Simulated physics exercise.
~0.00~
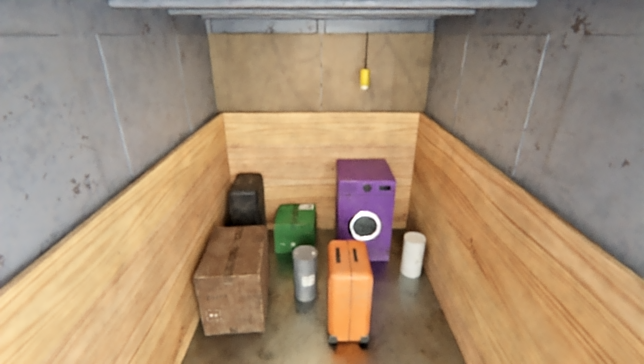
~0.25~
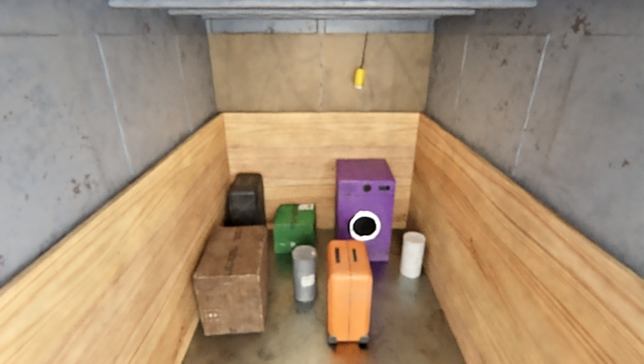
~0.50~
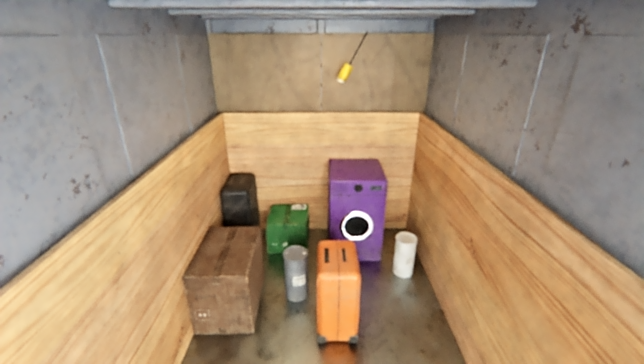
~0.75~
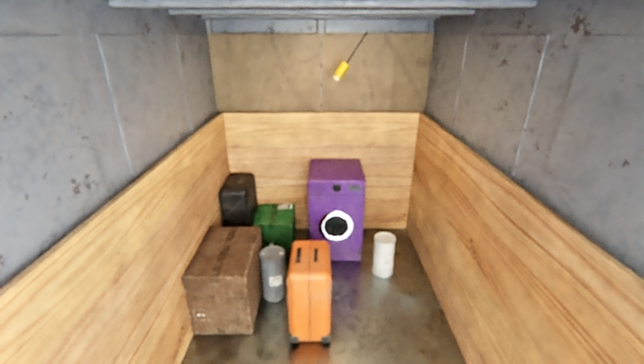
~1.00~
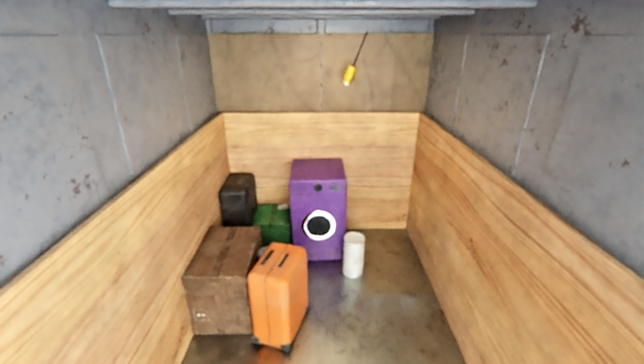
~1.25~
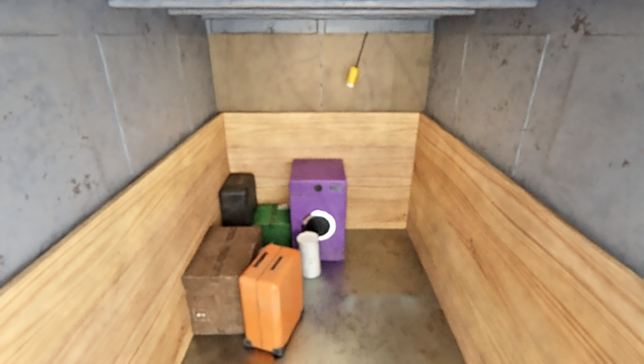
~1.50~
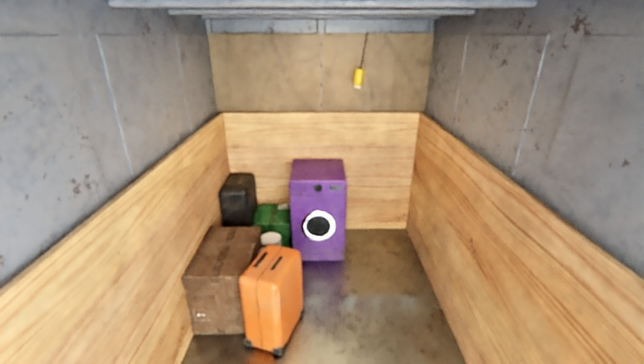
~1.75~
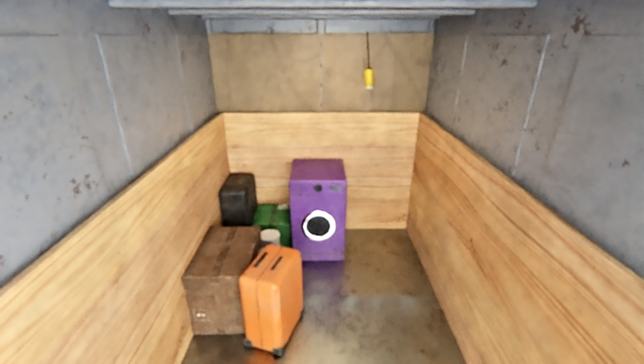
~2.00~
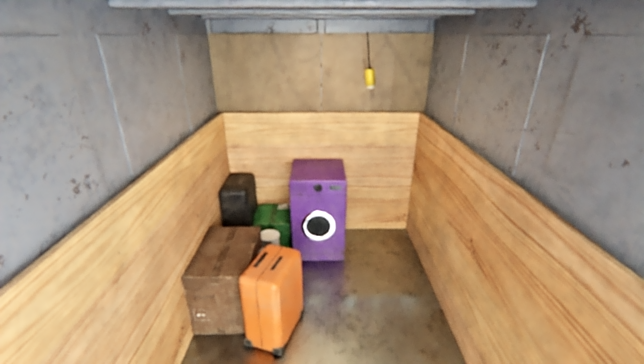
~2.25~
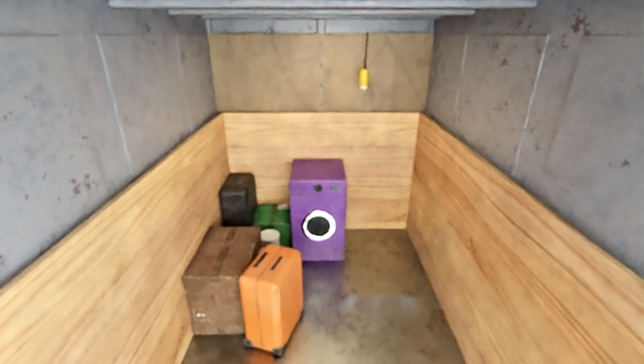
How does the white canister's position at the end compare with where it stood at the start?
At the start it stands in the open on the right, beside the purple appliance. By the end it is on the left, mostly hidden behind the brown box and orange case, in front of the green box.
